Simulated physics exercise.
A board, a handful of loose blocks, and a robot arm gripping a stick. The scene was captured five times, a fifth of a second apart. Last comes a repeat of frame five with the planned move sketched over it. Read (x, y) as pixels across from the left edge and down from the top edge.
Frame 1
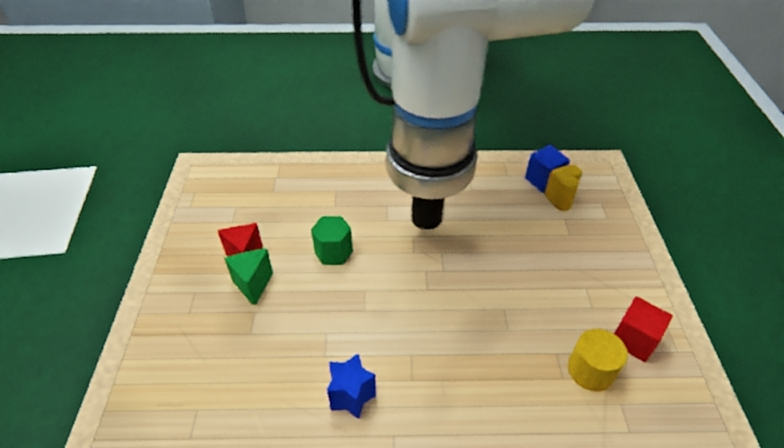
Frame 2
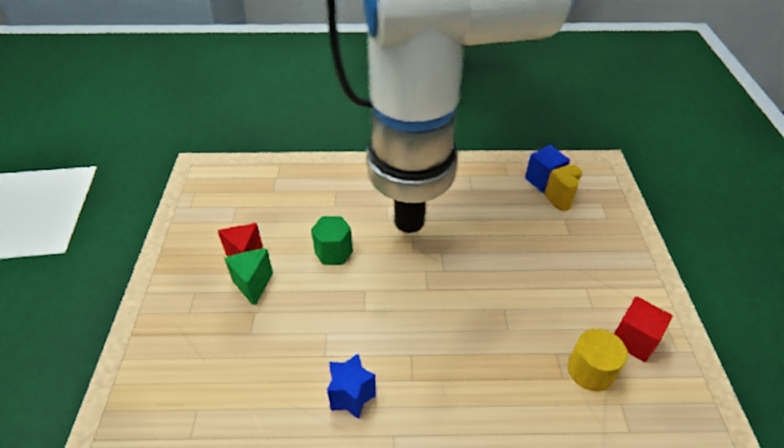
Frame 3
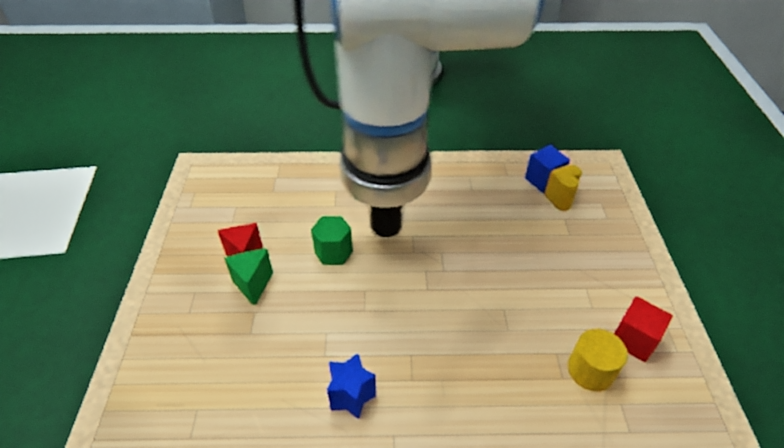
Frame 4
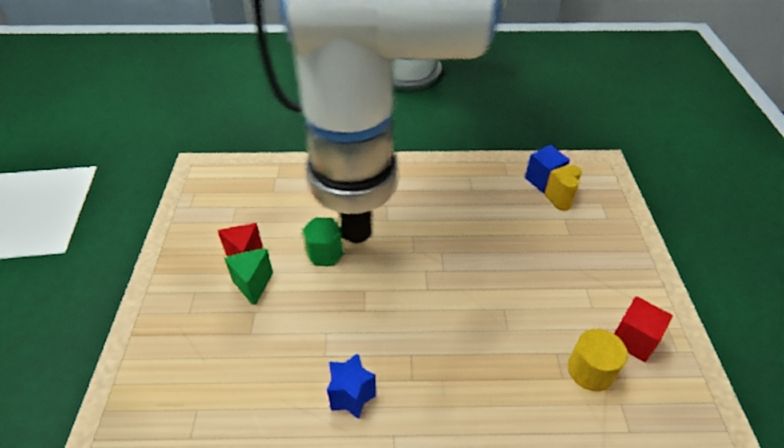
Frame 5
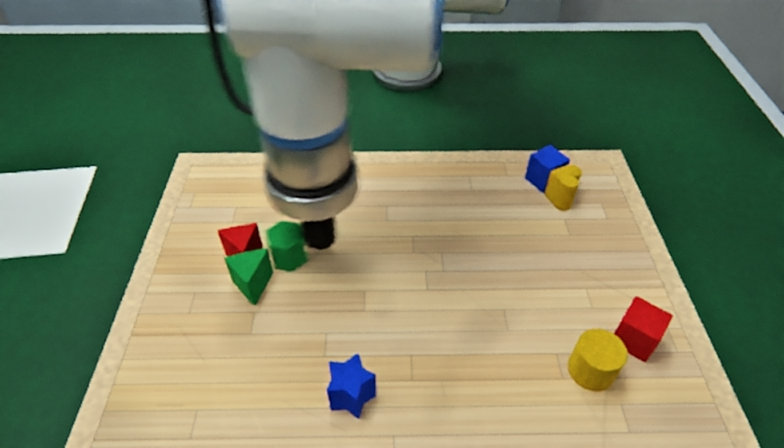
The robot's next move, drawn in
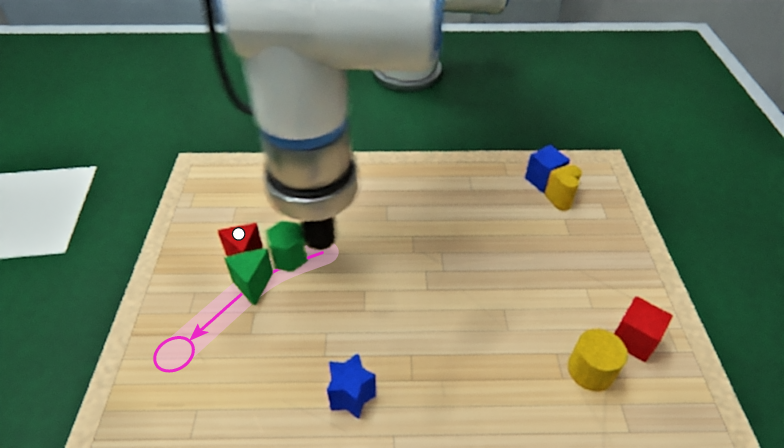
The robot arm moves left and pushes the green six-sided block toward the two triangular pieces.
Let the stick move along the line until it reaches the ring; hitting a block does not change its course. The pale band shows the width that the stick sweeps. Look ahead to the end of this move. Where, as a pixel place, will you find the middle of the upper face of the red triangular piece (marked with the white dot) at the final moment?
Its top face will be centred at roughly (204, 228).
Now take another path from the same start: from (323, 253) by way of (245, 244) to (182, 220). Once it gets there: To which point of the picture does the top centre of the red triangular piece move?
Most likely (147, 248).
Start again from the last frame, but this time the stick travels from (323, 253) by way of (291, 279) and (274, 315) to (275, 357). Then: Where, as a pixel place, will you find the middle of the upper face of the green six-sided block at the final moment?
About (259, 240).
The line goes from (323, 253) via (270, 274) and (223, 310), ending at (174, 354); the dot is on the red triangular piece.
The first path, step by step. One third of the way, stick at (266, 259); red triangular piece at (208, 230), turned 20° clockwise; green triangular piece at (221, 273), turned 75° anticlockwise; green six-sided block at (230, 242), turned 45° clockwise.
Two thirds of the way, stick at (218, 296); red triangular piece at (204, 228), turned 30° clockwise; green triangular piece at (180, 295), turned 25° anticlockwise; green six-sided block at (222, 244), turned 55° clockwise.
At the end, stick at (166, 341); red triangular piece at (204, 228), turned 30° clockwise; green triangular piece at (144, 311), turned 20° clockwise; green six-sided block at (222, 244), turned 55° clockwise.
